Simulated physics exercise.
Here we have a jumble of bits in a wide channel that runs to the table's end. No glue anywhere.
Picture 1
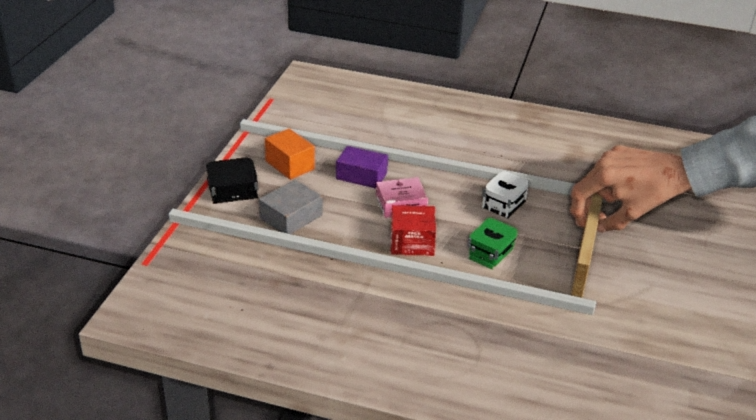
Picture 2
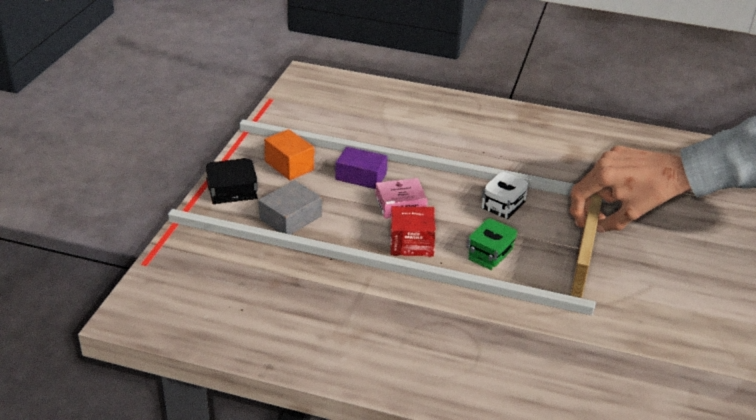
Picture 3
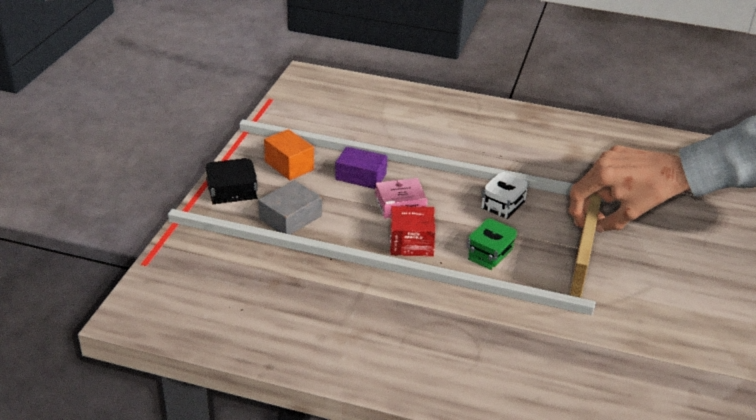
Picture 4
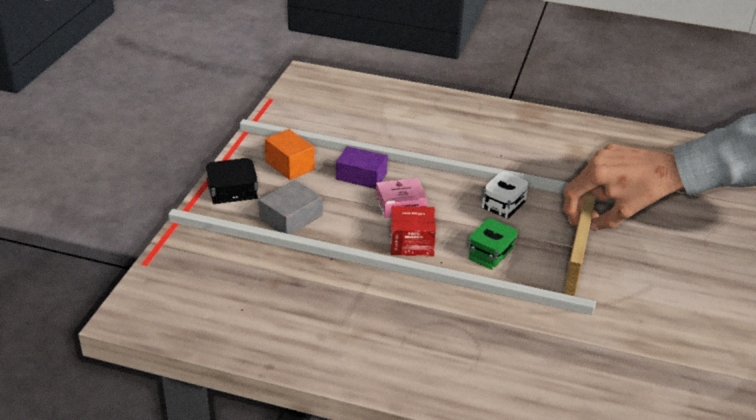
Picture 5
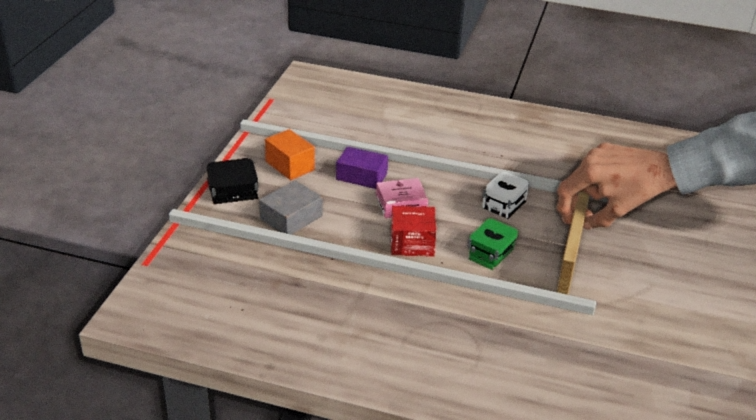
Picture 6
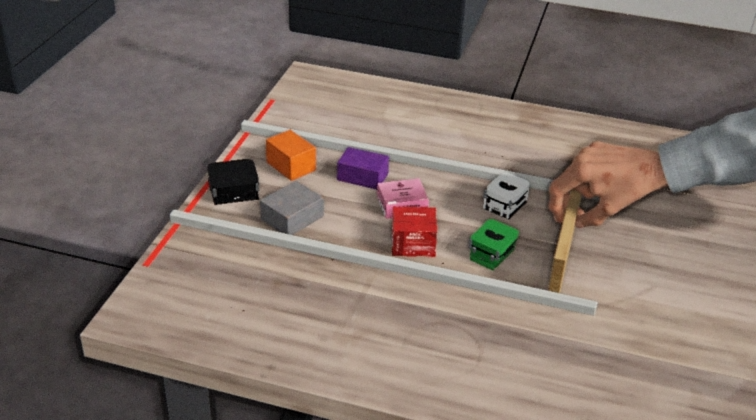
A hand sliding a small wooden board slightly left between two pale rails, with the scattered coloured blocks and boxes staying still.
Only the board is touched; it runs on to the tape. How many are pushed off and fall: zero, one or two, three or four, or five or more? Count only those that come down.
The number that fall off is five or more.
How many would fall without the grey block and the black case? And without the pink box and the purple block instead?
The counts: 6 and 6.
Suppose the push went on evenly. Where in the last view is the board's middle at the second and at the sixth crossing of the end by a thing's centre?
At (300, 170) for the second, at (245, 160) for the sixth.
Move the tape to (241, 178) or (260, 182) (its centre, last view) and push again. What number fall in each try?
The counts: 5 and 3.
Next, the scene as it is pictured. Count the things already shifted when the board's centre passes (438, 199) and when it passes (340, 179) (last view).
At the one place 4, at the other 8.
Soon after, none off yet; black case at rest near (233, 182); orange block at rest near (291, 155); grey block at rest near (292, 209).
After that, none off yet; black case displaced about its own width near (196, 171); orange block displaced about its own width near (243, 147); grey block displaced about its own width near (220, 196).
In the end, the number that fall off is five or more; gone, green case, white case, red box, pink box, purple block, grey block, orange block and black case.
